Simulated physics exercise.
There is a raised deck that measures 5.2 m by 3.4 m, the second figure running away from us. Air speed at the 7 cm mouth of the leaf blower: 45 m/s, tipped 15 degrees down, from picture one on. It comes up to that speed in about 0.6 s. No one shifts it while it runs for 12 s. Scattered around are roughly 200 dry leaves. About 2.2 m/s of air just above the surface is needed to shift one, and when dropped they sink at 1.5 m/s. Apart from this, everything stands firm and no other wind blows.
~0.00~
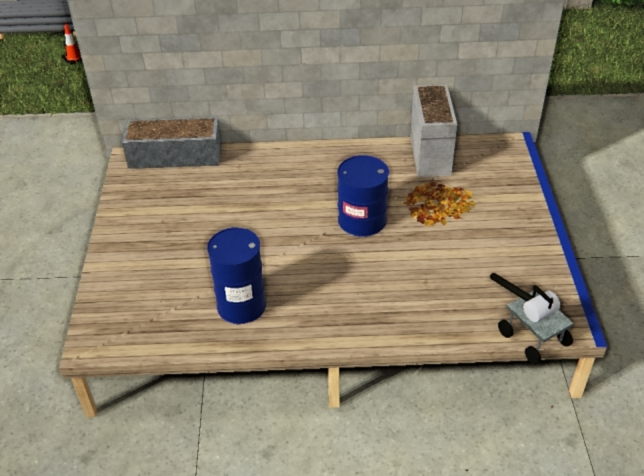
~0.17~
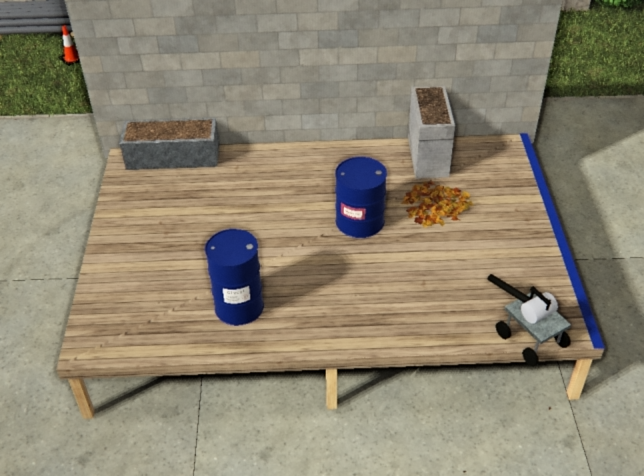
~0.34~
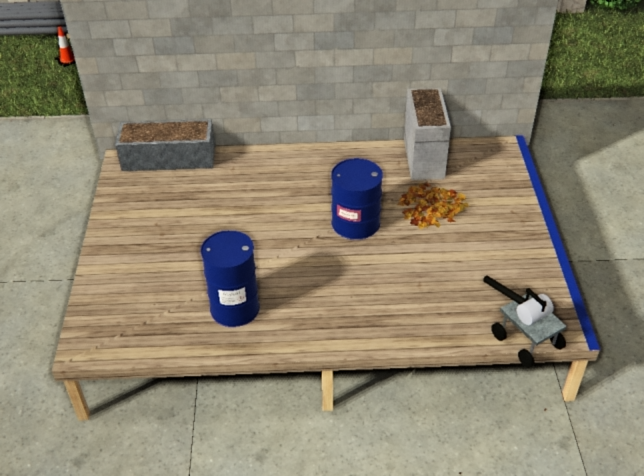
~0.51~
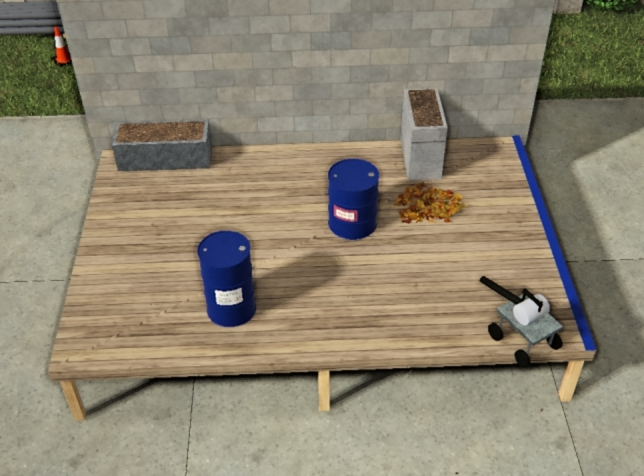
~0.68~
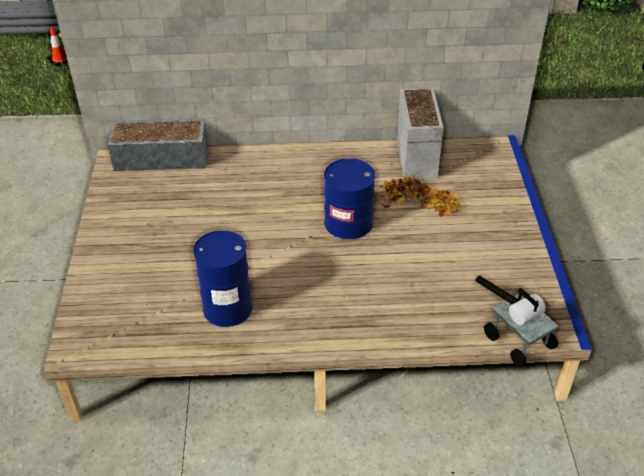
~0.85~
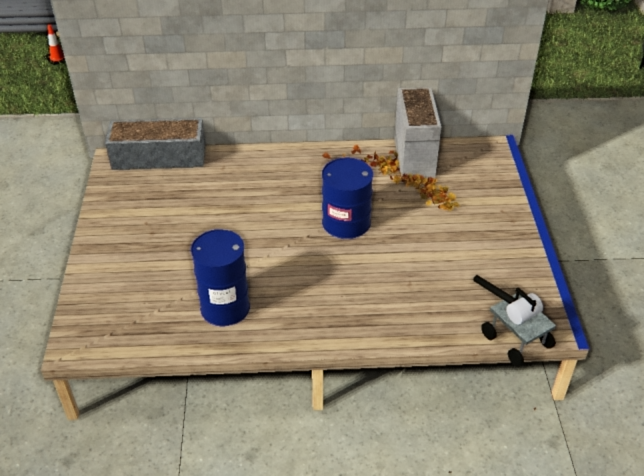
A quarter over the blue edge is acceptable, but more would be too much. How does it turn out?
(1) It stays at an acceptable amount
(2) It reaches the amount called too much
It stays at an acceptable amount.
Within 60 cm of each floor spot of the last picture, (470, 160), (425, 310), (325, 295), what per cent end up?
40 %, 0 %, 0 %.
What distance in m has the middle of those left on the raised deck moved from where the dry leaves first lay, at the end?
1.2 m.
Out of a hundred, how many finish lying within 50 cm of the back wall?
80 per cent.
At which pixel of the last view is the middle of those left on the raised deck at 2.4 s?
(396, 150).
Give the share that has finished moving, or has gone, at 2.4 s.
Estimated share: Near 25 %.
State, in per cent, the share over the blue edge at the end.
About 0 per cent.
After 2.4 s, 0 % are over the blue edge; the middle of those still in play is near (396, 150); 23 % have settled or left.
After 3.8 s, 0 % are over the blue edge; the middle of those still in play is near (399, 146); 34 % have settled or left.
After 6.6 s, 0 % are over the blue edge; the middle of those still in play is near (398, 145); 48 % have settled or left.
After 12.0 s, at the end, 0 % are over the blue edge; the middle of those still in play is near (399, 146).
